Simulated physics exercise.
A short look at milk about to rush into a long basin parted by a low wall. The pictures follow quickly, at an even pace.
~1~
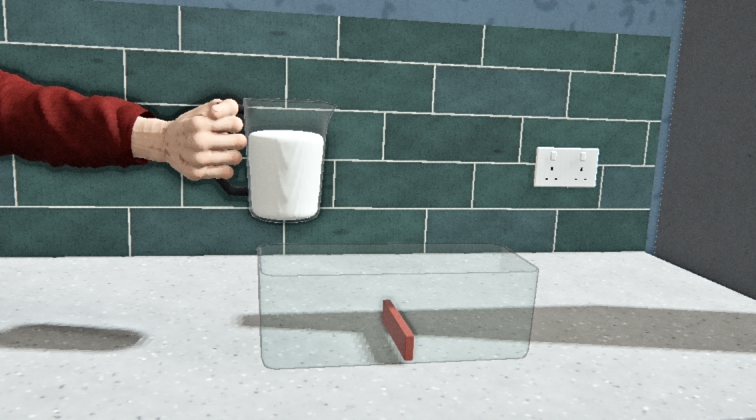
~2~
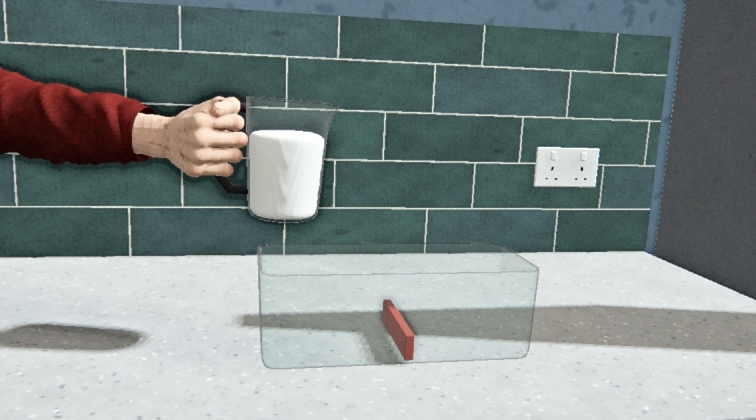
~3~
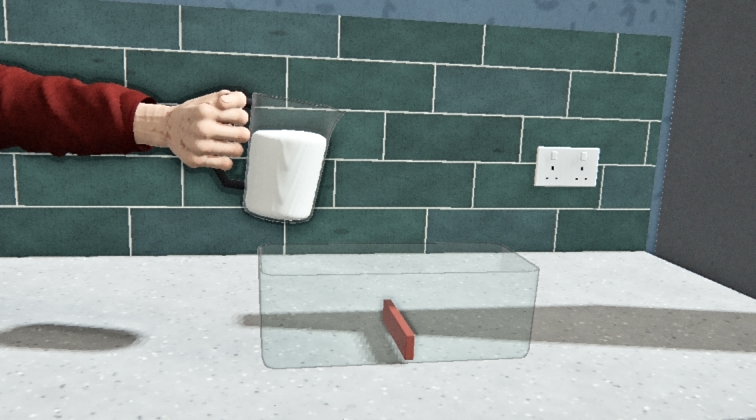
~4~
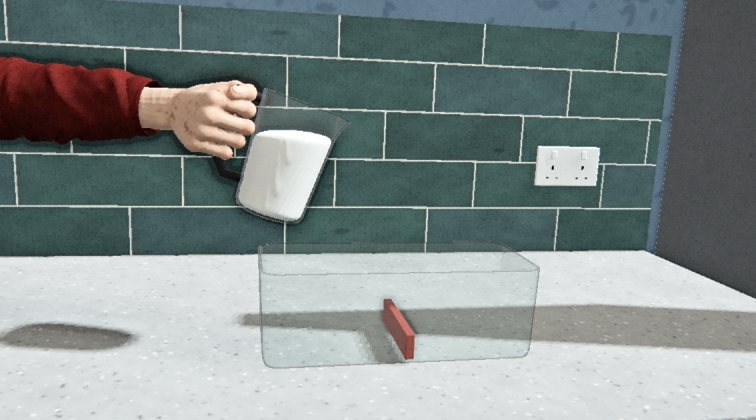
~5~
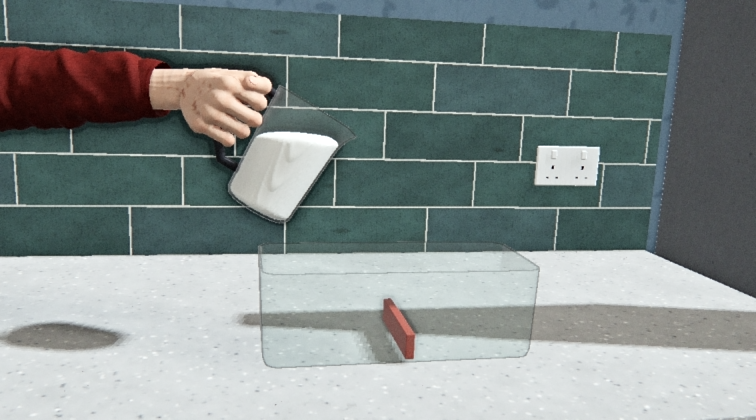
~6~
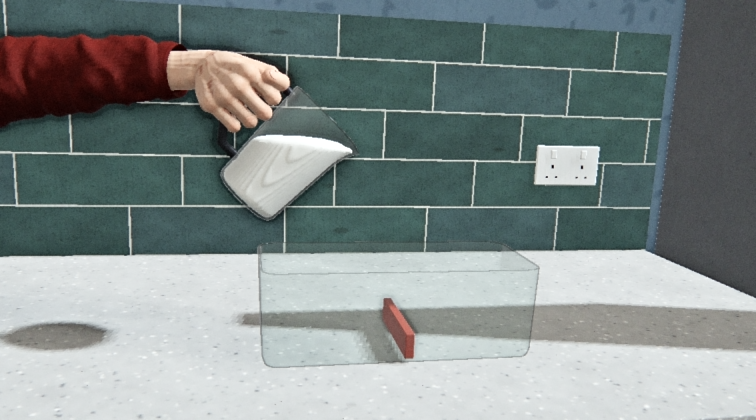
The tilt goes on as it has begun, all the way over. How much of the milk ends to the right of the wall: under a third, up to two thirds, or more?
The share right of the wall is not even a third.
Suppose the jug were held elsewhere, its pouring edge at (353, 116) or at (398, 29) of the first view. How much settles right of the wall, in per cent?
First some 55, then 75 per cent.
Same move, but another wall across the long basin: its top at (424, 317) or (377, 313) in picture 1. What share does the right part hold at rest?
First some 10, then 75 per cent.
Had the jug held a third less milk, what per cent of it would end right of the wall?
Some 5 per cent.
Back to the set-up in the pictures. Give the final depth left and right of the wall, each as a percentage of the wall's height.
The left part 60 per cent, the right part 10.
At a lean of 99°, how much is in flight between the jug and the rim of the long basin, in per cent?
Close to 20 per cent.
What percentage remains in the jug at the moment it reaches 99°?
Close to 65 per cent.
A moment on, the jug is tipped on its side and 64 per cent is still to pour, 11 is left of the wall and 3 right of it.
Next, the jug is tipped right over and 13 per cent is still to pour, 62 is left of the wall and 14 right of it.
Then the jug is tipped right over and 0 per cent is still to pour, 78 is left of the wall and 16 right of it.
Later the jug is tipped right over and 0 per cent is still to pour, 79 is left of the wall and 18 right of it.
At rest 79 per cent lies left of the wall, 18 right of it and 3 outside.
